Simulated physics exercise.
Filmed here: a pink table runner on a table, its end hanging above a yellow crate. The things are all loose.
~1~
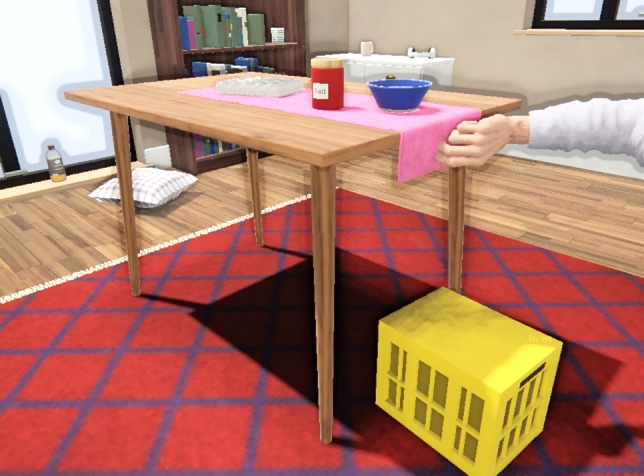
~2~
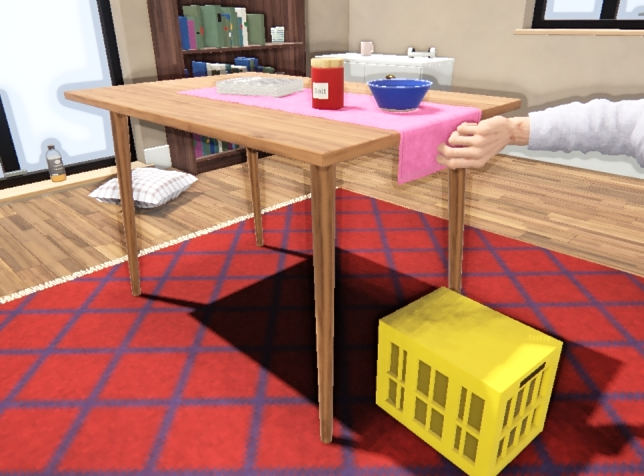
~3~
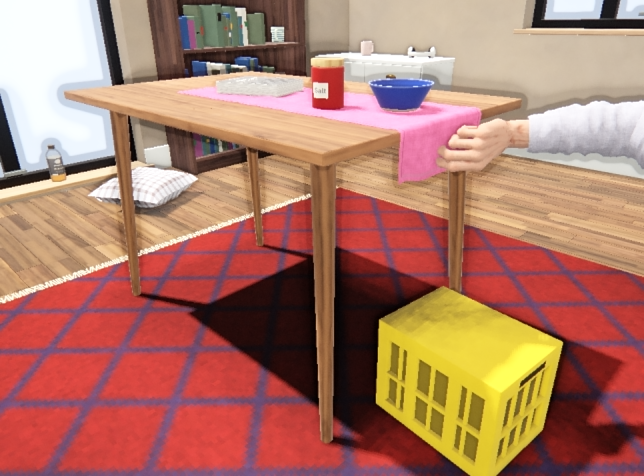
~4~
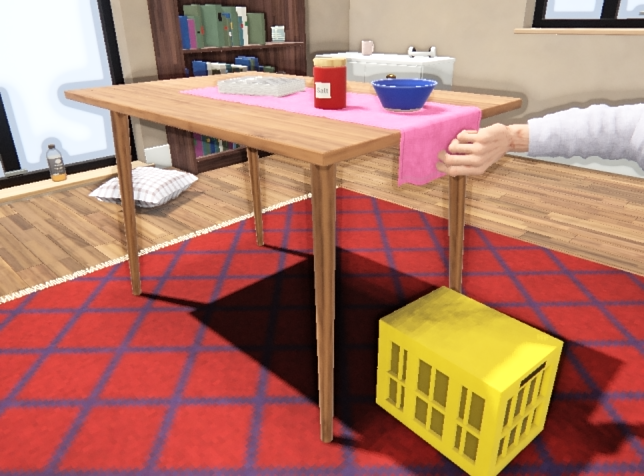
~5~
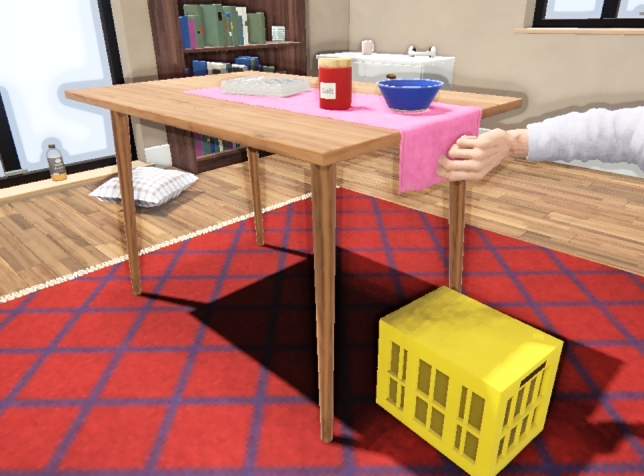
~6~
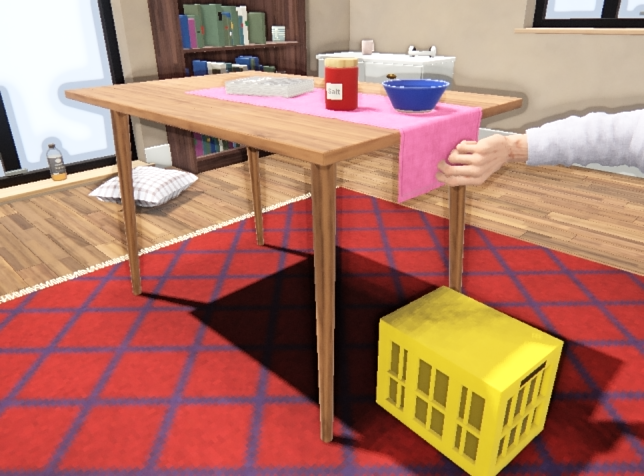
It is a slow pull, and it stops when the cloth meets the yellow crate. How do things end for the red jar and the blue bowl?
They end like this: The red jar has gone over, the blue bowl has gone over.
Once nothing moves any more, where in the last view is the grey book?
It ends up near (359, 98) in the last view.
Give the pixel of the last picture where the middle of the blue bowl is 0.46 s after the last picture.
Its middle is then about (446, 98) in the last view.
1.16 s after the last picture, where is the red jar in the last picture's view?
Approximate spot: (423, 93).
Then, 0.46 s on from there, hem going down; jar carried along near (368, 87); bowl carried along near (446, 98).
Then, 1.16 s on from there, hem going down; jar carried along near (423, 93); bowl down below near (473, 284).
Then, 1.82 s on from there, hem on the crate; jar down below near (464, 327); bowl down below near (472, 284).
In the end, hem on the crate; jar down below near (464, 327); bowl down below near (472, 284). The red jar falls off and the blue bowl goes over the edge.
